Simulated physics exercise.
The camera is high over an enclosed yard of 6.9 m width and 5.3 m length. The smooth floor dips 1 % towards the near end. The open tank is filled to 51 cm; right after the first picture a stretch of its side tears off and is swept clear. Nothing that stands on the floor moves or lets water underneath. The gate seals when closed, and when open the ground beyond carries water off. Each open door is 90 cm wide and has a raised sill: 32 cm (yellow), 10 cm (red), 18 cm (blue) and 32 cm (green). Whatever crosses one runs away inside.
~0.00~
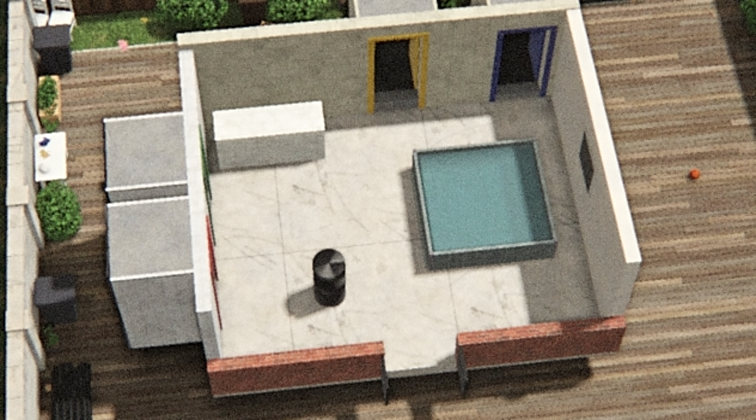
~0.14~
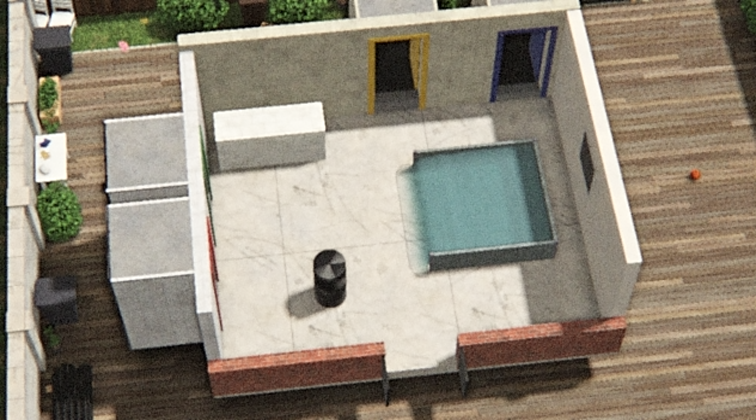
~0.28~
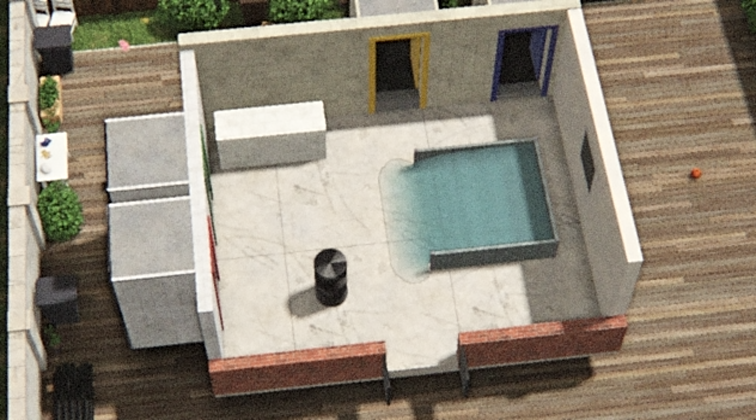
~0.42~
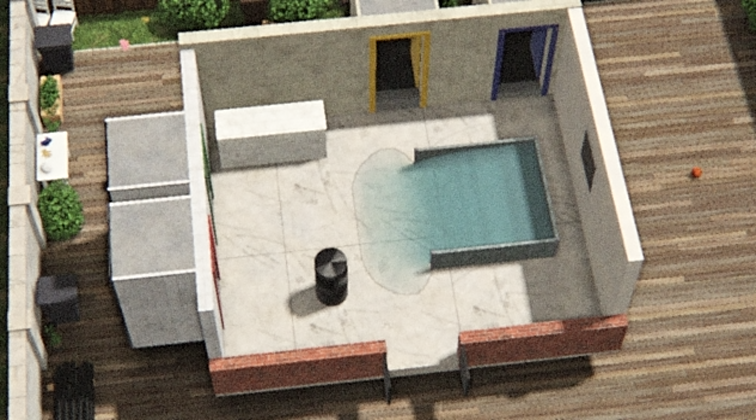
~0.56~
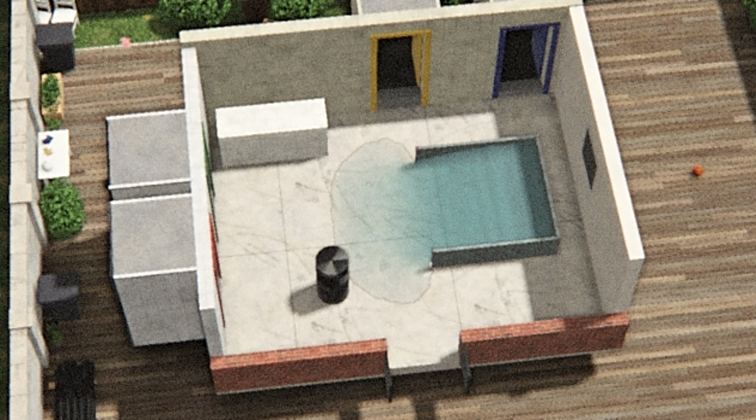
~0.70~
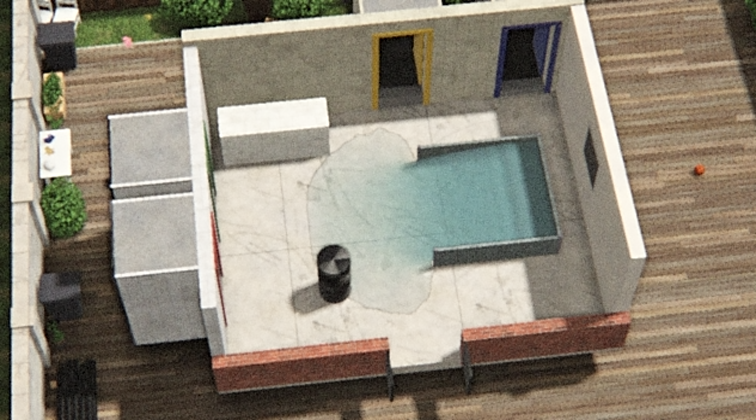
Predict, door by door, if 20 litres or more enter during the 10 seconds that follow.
The water let in: At the yellow door it does not reach the limit; at the red door it passes the limit; at the blue door it does not reach the limit; at the green door it stays under the limit.
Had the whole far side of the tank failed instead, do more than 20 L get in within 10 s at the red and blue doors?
Then: Red not over, blue above.
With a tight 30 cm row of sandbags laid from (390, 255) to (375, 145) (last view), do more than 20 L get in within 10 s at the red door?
Then: Red not over.
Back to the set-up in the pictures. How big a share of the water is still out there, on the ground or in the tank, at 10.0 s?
Some 90 per cent remains.
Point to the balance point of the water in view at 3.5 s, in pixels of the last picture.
Near (336, 230).
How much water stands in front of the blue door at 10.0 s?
Some 7.0 cm.
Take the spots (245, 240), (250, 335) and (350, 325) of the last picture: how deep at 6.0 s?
About 12, 18 and 14 cm.
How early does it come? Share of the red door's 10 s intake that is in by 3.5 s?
About 50 per cent.
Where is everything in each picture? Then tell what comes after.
The first picture shows still water, 51 cm deep, in the open tank at (484, 197).
In the second picture, water pours out at (424, 213) and has run 1.2 m, to (420, 273); typically 7 cm deep outside, 51 cm at the open tank's back.
In the third picture, water pours out at (425, 213) and has run 1.3 m, to (412, 278); typically 10 cm deep outside, 51 cm at the open tank's back.
In the fourth picture, the front is at (380, 281), 1.6 m from the gap at (425, 213); 3.0 m2 of floor is under water; 51 cm left at the back of the open tank.
In the fifth picture, water pours out at (426, 211) and has run 1.9 m, to (380, 294); typically 7 cm deep outside, 51 cm at the open tank's back.
In the sixth picture, the front is at a hidden place, 2.3 m from the gap at (428, 210); 6.1 m2 of floor is under water; 50 cm left at the back of the open tank.
After 1.4 s water covers 40 % of the floor and is deepest (24 cm) near (350, 279); yellow door not reached, red door not reached, blue door not reached, green door 12 cm at the sill, 0 L in.
After 2.2 s water covers 50 % of the floor and is deepest (28 cm) near (231, 257); yellow door not reached, red door 20 cm at the sill, 12 L in, blue door not reached, green door 26 cm at the sill, 0 L in.
After 3.5 s water covers 60 % of the floor and is deepest (29 cm) near (230, 372); yellow door 3 cm at the sill, 0 L in, red door 19 cm at the sill, 67 L in, blue door not reached, green door 26 cm at the sill, 0 L in.
After 6.0 s water covers 75 % of the floor and is deepest (22 cm) near (229, 363); yellow door 3 cm at the sill, 0 L in, red door 15 cm at the sill, 114 L in, blue door not reached, green door 10 cm at the sill, 0 L in.
After 10.0 s water covers 100 % of the floor and is deepest (16 cm) near (582, 220); yellow door 5 cm at the sill, 0 L in, red door 8 cm at the sill, 127 L in, blue door 7 cm at the sill, 0 L in, green door 6 cm at the sill, 0 L in.
